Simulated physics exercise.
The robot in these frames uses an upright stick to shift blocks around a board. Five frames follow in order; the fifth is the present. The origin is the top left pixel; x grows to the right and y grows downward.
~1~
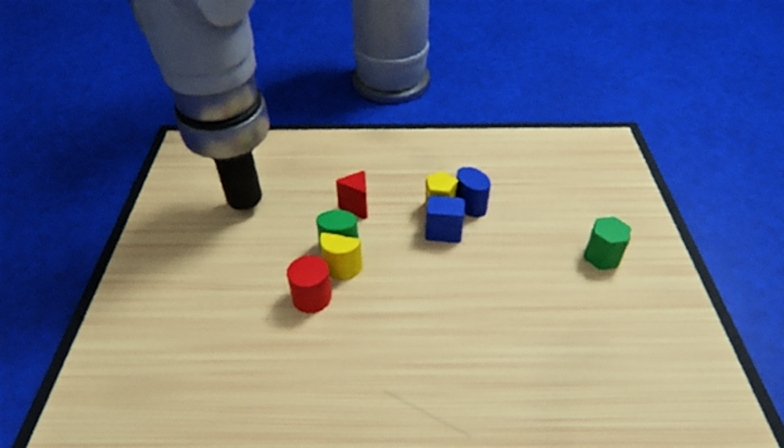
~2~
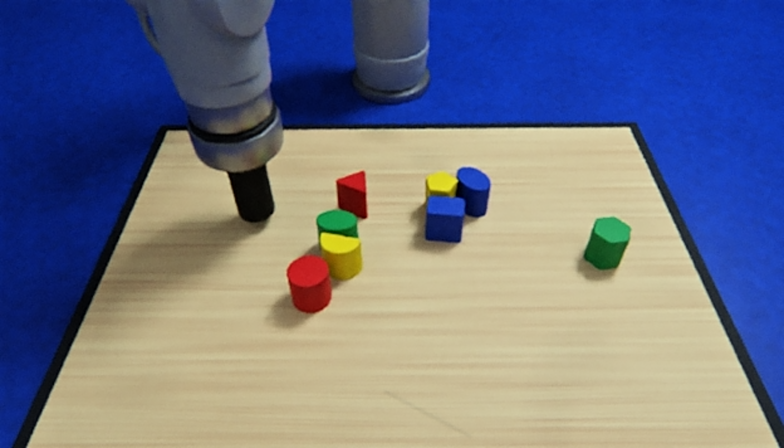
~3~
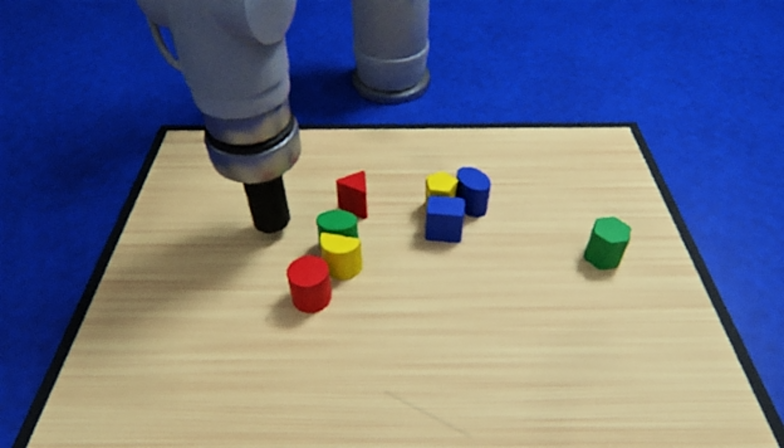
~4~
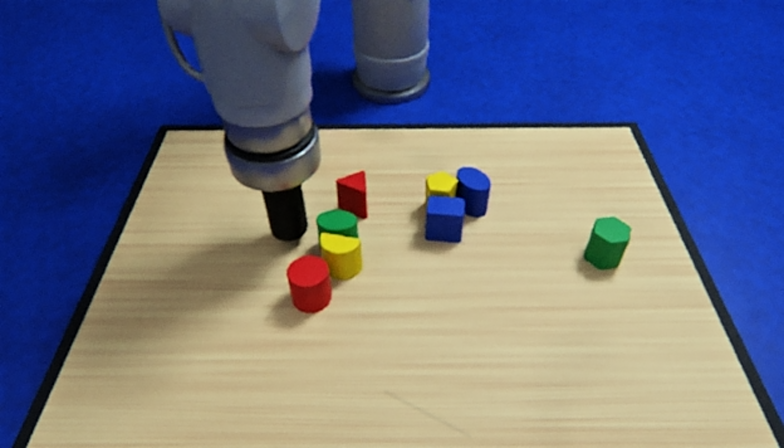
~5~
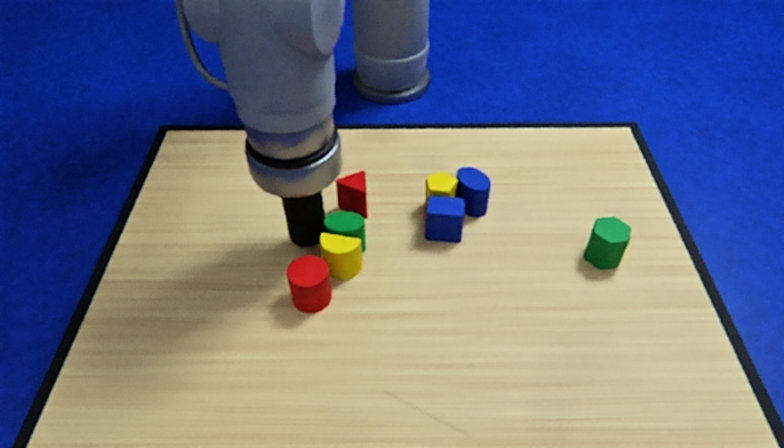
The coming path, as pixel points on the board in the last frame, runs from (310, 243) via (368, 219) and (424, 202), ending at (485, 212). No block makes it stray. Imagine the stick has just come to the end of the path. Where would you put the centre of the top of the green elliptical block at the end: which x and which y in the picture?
I'd say the green elliptical block ends with its top centre at (379, 217).
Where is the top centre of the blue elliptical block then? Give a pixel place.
I'd expect the centre of its top face to be at (545, 179).
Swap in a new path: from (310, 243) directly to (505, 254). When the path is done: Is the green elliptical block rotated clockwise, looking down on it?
Going by the path, yes.
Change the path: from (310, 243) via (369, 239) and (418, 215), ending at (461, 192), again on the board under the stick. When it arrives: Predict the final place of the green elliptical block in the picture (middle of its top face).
Its top face will be centred at roughly (417, 223).
On the path given first. One third of the way, stick at (368, 210); green elliptical block at (379, 217), turned 90° clockwise; red triangular block at (366, 172), turned 45° anticlockwise.
Two thirds of the way, stick at (425, 192); green elliptical block at (379, 217), turned 90° clockwise; red triangular block at (368, 169), turned 55° anticlockwise; yellow pentagonal block at (456, 183), turned 30° clockwise; blue elliptical block at (485, 178).
At the end, stick at (487, 202); green elliptical block at (379, 217), turned 90° clockwise; red triangular block at (368, 169), turned 55° anticlockwise; yellow pentagonal block at (523, 190), turned 15° clockwise; blue elliptical block at (545, 179), turned 25° anticlockwise.
